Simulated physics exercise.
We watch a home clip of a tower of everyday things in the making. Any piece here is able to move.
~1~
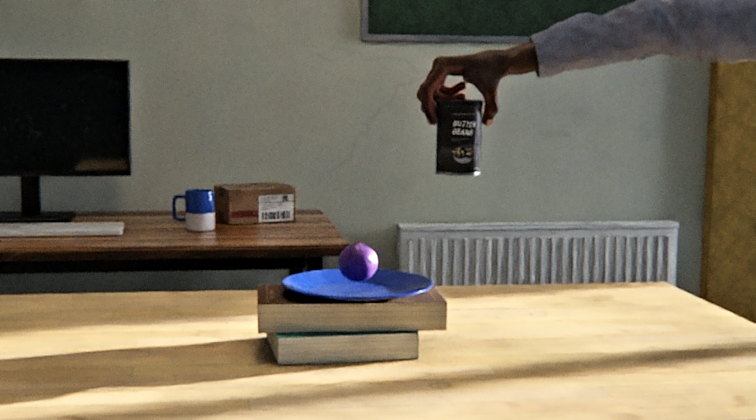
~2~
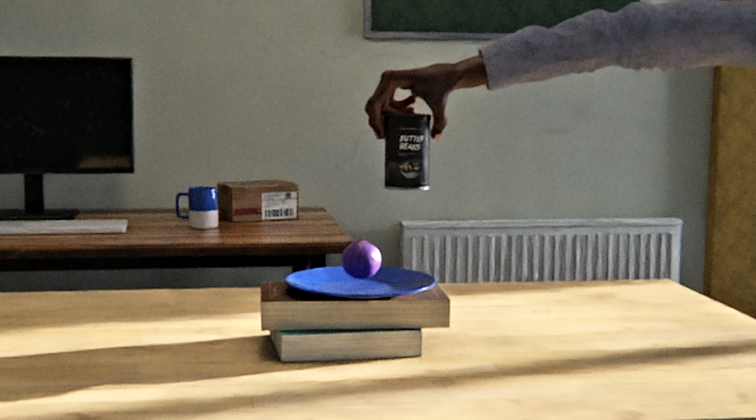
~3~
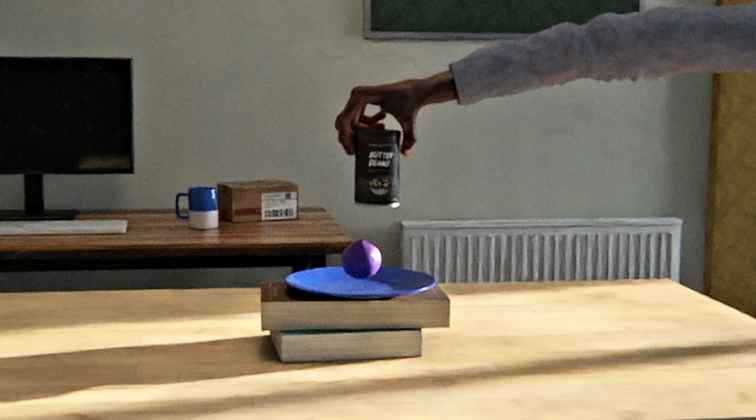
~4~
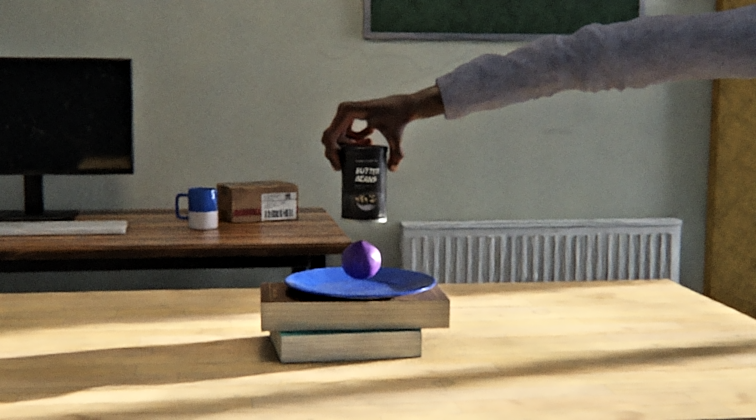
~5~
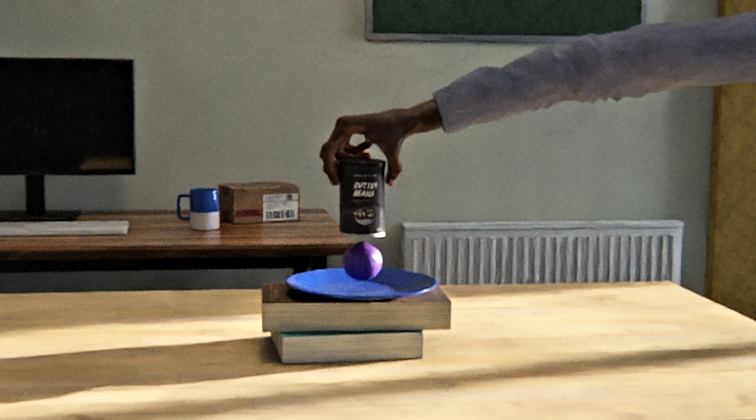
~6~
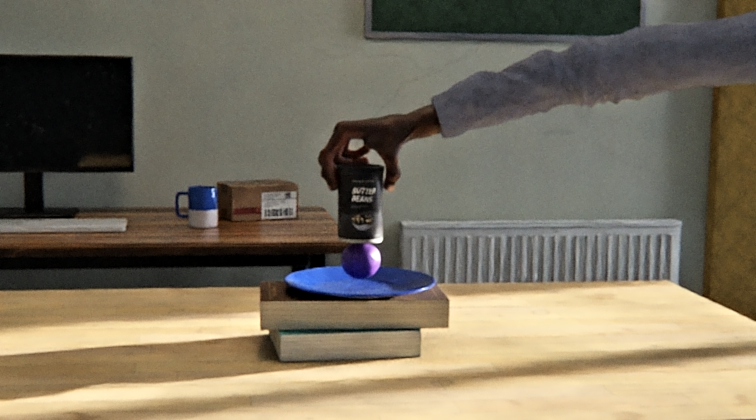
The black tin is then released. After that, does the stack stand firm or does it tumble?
Looks like it isn't steady enough.
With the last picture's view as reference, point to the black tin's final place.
Around (121, 325).
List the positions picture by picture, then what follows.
The first frame shows coming down; black tin (459, 137); purple onion (358, 262).
The second frame shows coming down; black tin (407, 152); blue plate (361, 285).
The third frame shows coming down; black tin (377, 168); purple onion (361, 260).
The fourth frame shows coming down; black tin (364, 183); blue plate (360, 286).
The fifth frame shows coming down; black tin (362, 197); purple onion (362, 261).
The sixth frame shows in place under the hand; black tin (360, 203); blue plate (360, 285).
Then, 0.70 s later than the last frame, black tin now fallen.
Then, 0.90 s later than the last frame, things are still on the move.
Then, 1.20 s later than the last frame, as before.
When it is over, fallen, black tin; the other 4 as before. End places, in pixels of the last picture, black tin near (121, 325). The pile loses its balance.
